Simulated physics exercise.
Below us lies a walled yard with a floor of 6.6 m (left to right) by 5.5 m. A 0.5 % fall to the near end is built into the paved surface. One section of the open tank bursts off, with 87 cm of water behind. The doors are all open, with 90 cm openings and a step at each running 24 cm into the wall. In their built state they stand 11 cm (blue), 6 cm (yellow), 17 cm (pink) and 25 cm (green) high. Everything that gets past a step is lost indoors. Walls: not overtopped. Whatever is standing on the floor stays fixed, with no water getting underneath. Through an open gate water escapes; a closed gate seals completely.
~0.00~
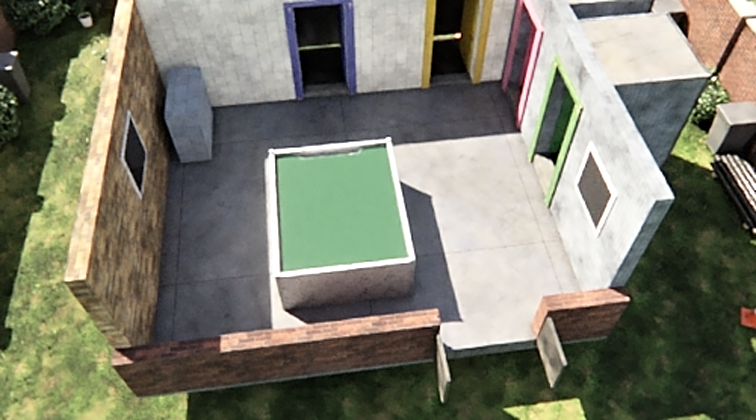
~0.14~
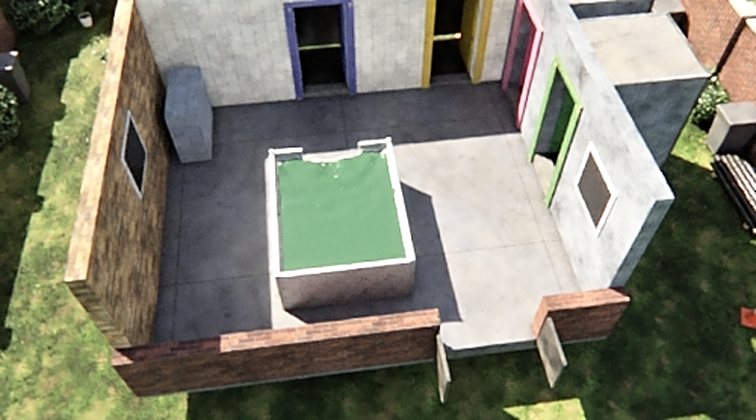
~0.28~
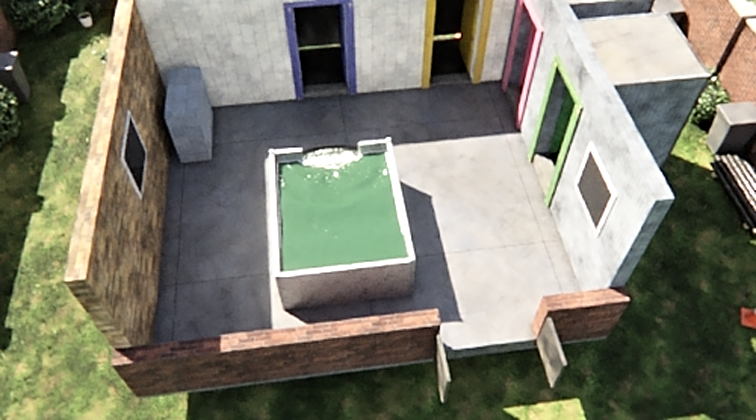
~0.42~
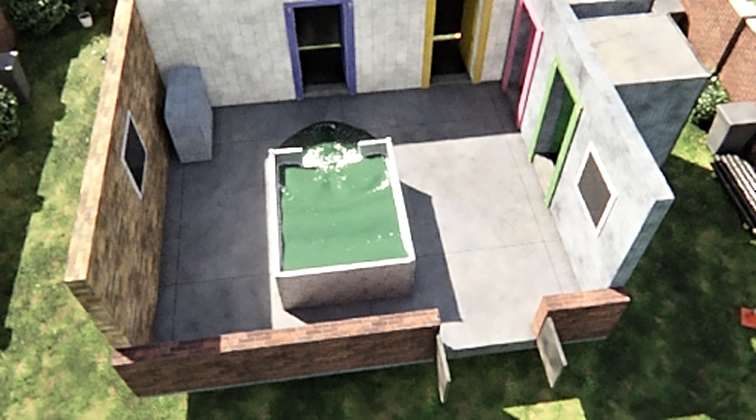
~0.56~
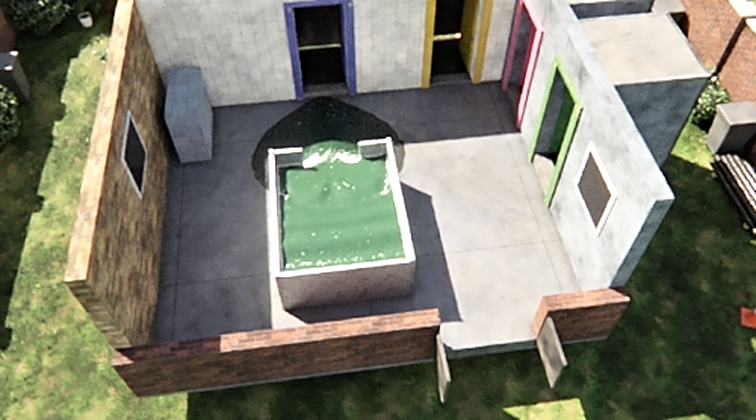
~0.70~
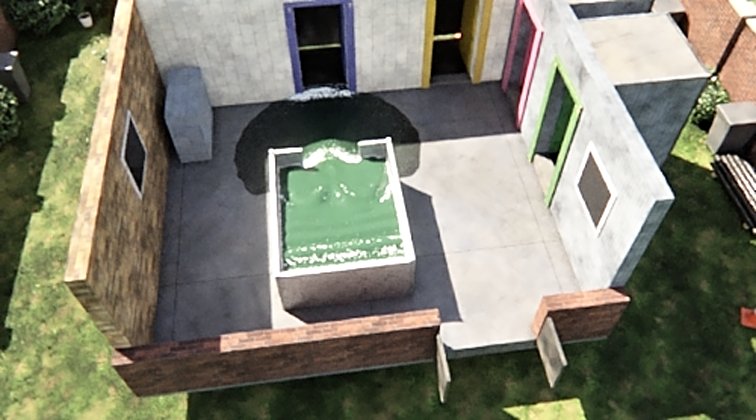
We see a walled yard with an open tank of green water; a section of its far side opens, and water pours out, spreading in a dark, widening patch across the paved floor to the foot of the blue door.
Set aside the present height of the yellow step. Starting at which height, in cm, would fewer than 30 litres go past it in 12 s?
Starting at roughly 8.5 cm.
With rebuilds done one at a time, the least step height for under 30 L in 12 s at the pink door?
The pink door needs around 17 cm.
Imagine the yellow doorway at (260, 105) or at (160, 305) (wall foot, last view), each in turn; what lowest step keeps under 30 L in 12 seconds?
About 25 cm for the first and 8.5 cm for the second.
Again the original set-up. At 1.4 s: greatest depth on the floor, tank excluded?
Roughly 51 cm.
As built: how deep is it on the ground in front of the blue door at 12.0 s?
About 8.0 centimetres deep.
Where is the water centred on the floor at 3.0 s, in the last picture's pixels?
Near (336, 185).
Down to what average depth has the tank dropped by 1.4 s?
Around 61 cm on average.
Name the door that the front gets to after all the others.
The green door.
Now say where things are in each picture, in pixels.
The open tank at (338, 205) is whole and still, 87 cm deep; the yellow door at (455, 44) is dry, in the first frame.
Water pours out on the far side and has run 0.3 m, to a hidden place; about 13 cm deep outside, 87 cm at the back, in the second frame.
Water pours out on the far side and has run 0.9 m, to a hidden place; about 14 cm deep outside, 87 cm at the back, in the third frame.
The gap is on the far side, the front 1.5 m out at (321, 125); the back of the open tank holds 87 cm, in the fourth frame.
Water pours out on the far side and has run 2.2 m, to (321, 99); about 6 cm deep outside, 84 cm at the back, in the fifth frame.
The gap is on the far side, the front 2.4 m out at (305, 90); the back of the open tank holds 75 cm; 1.4 m in a straight line remain to the yellow door at (455, 44), in the sixth frame.
After 1.4 s water covers 30 % of the floor, deepest (51 cm) near (330, 181); 8 cm at the yellow door, 0 litres in over its 6 cm step.
After 3.0 s water covers 45 % of the floor, deepest (30 cm) near (330, 181); 9 cm at the yellow door, 16 litres in over its 6 cm step.
After 12.0 s water covers 100 % of the floor, deepest (11 cm) near (152, 372); 6 cm at the yellow door, 60 litres in over its 6 cm step.
At the yellow door as built, the water arrived by 1.3 s and peaked near 12 cm at 1.8 s.
Run again over the same 12 s with other heights there, 46 litres in over 7 cm, 19 litres over 9.5 cm. The limit of 30 litres is kept from about 8.5 cm up.
